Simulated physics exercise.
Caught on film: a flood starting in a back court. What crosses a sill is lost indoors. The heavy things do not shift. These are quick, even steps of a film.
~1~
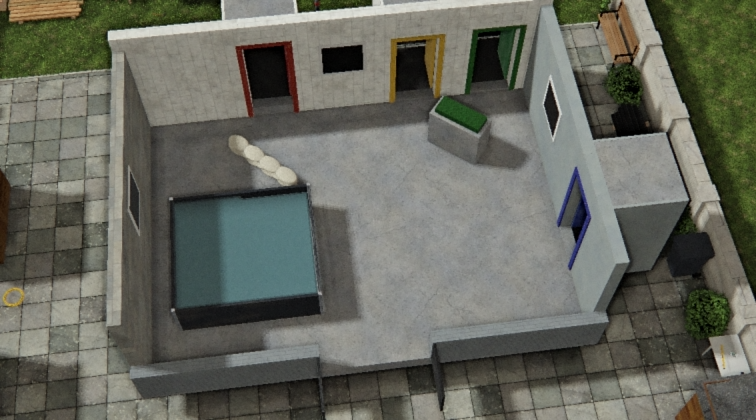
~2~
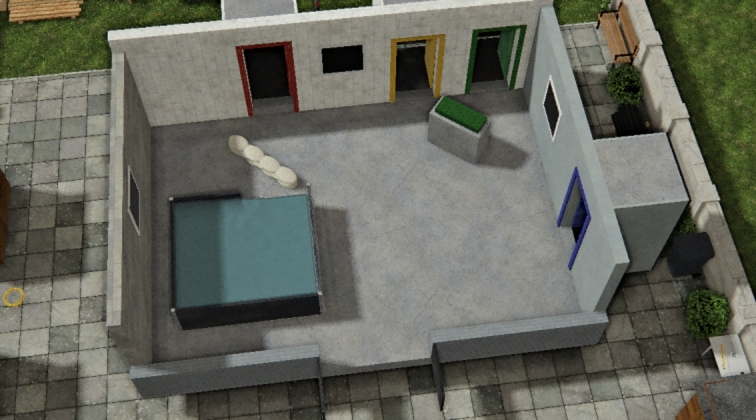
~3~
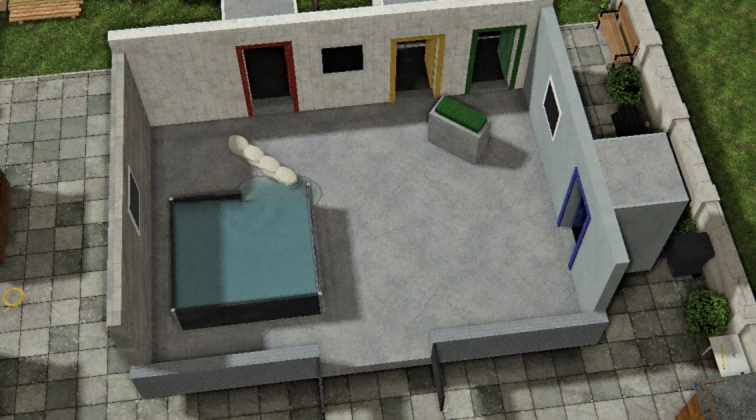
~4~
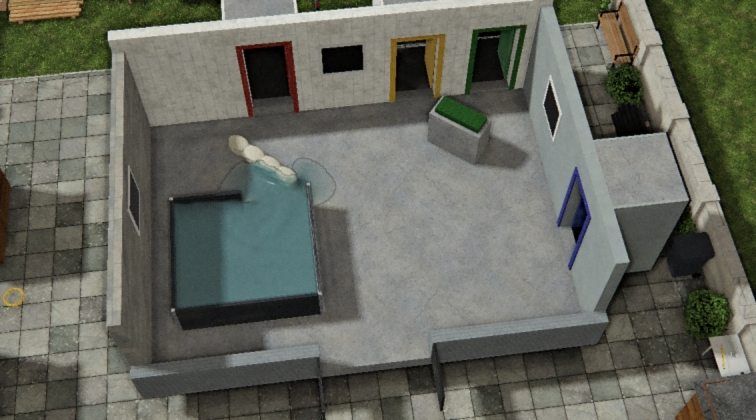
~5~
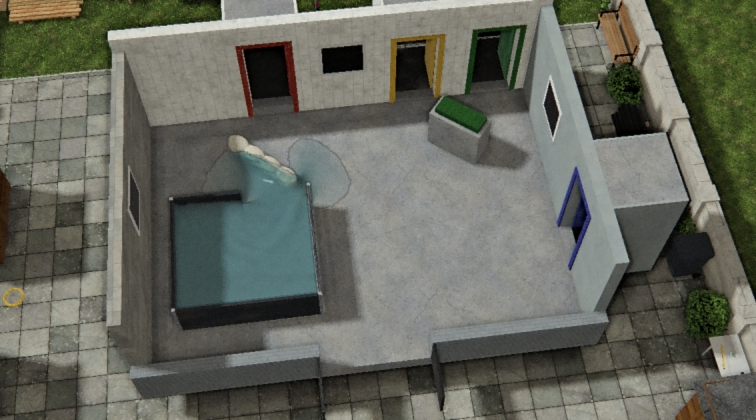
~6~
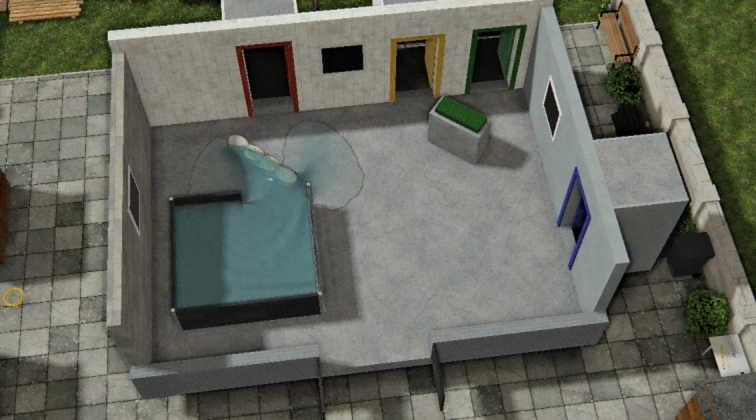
Water pours through a gap in the far side of a dark-walled tank in a walled court, reaches a row of pale, rounded objects, and spreads around them across the grey floor in thin, widening sheets to left and right.
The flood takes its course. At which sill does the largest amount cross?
It is the yellow one.
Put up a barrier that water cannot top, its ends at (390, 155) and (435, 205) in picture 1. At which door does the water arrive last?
That is the blue-painted one.
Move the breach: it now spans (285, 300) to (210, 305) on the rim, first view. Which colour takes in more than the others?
The blue one.
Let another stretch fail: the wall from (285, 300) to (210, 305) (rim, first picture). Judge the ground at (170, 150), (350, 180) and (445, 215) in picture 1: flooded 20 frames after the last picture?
In that order: Flooded, clear, under water.
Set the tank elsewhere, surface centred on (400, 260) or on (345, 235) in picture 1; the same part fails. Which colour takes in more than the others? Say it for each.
Case one the yellow one, case two the yellow door.
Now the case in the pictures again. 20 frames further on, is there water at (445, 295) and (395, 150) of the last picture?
In that order: No water, wet.
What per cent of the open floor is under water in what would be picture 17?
Near 35 in a hundred.
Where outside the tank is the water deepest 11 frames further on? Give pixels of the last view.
Roughly at (280, 188).
A moment on, water covers 25 % of the floor; green door not reached, red door wet at the sill, nothing in, yellow door not reached, blue door not reached.
Next, water covers 35 % of the floor; green door wet at the sill, nothing in, red door wet at the sill, nothing in, yellow door a trickle in, blue door not reached.
Then, water covers 50 % of the floor; green door a trickle in, red door wet at the sill, nothing in, yellow door some in, blue door not reached.
Later, water covers 80 % of the floor; green door some in, red door wet at the sill, nothing in, yellow door a lot in, blue door a trickle in.
In the end, water covers 95 % of the floor; green door some in, red door wet at the sill, nothing in, yellow door a lot in, blue door some in; the yellow door has let in the most.
